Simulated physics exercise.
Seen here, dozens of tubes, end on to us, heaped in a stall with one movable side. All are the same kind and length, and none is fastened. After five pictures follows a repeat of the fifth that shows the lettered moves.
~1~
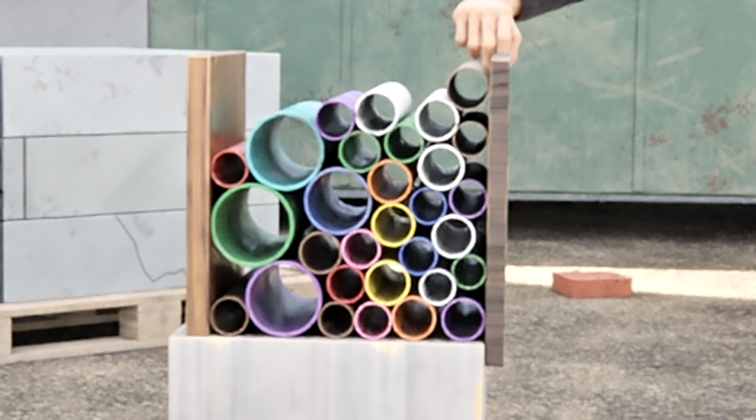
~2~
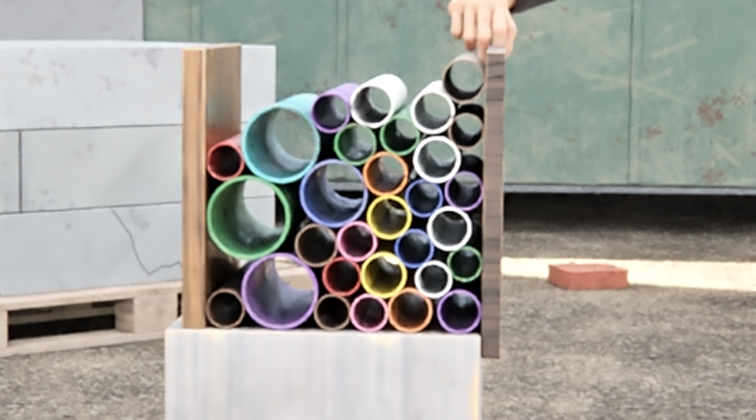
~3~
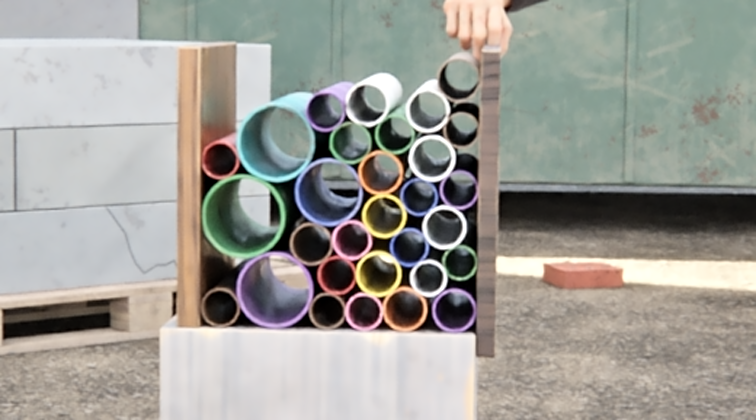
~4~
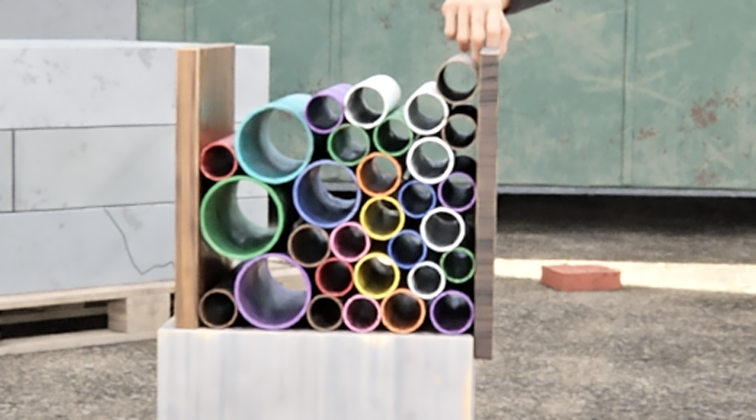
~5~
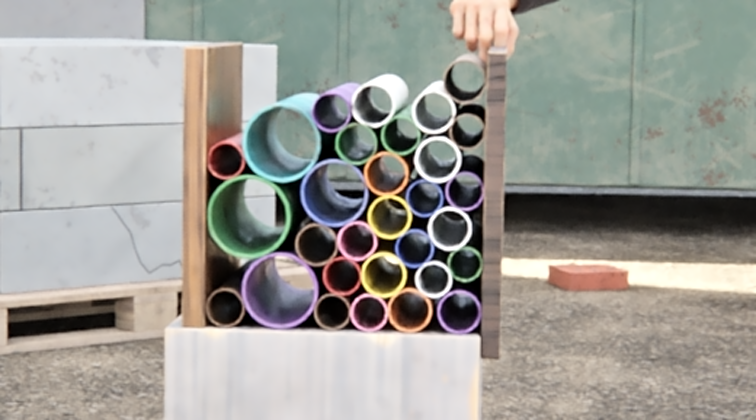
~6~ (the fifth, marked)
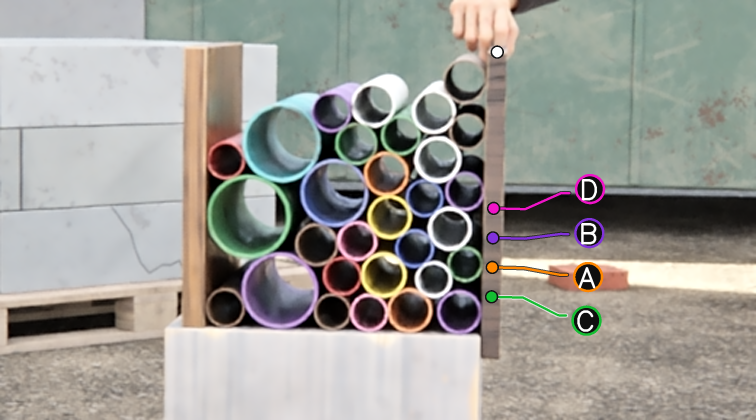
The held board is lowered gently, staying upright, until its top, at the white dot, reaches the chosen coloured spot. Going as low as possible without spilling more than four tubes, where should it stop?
Slide it to D.
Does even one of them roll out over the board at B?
Yes, at B.
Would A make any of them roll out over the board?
At A: Yes.
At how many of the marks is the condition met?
One of the four.
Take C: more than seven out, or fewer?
It loses more than seven.
On the marked copy, A at (492, 268); B at (493, 238); C at (492, 297); D at (494, 208); the white dot at (497, 52).
Taking D. A third of the way, top of the board (485, 123).
Two thirds of the way, top of the board (484, 203).
When it is over, top of the board (483, 207), three out over the board.
As for the rest, A more than four out over the board; B more than four out over the board; C more than four out over the board.
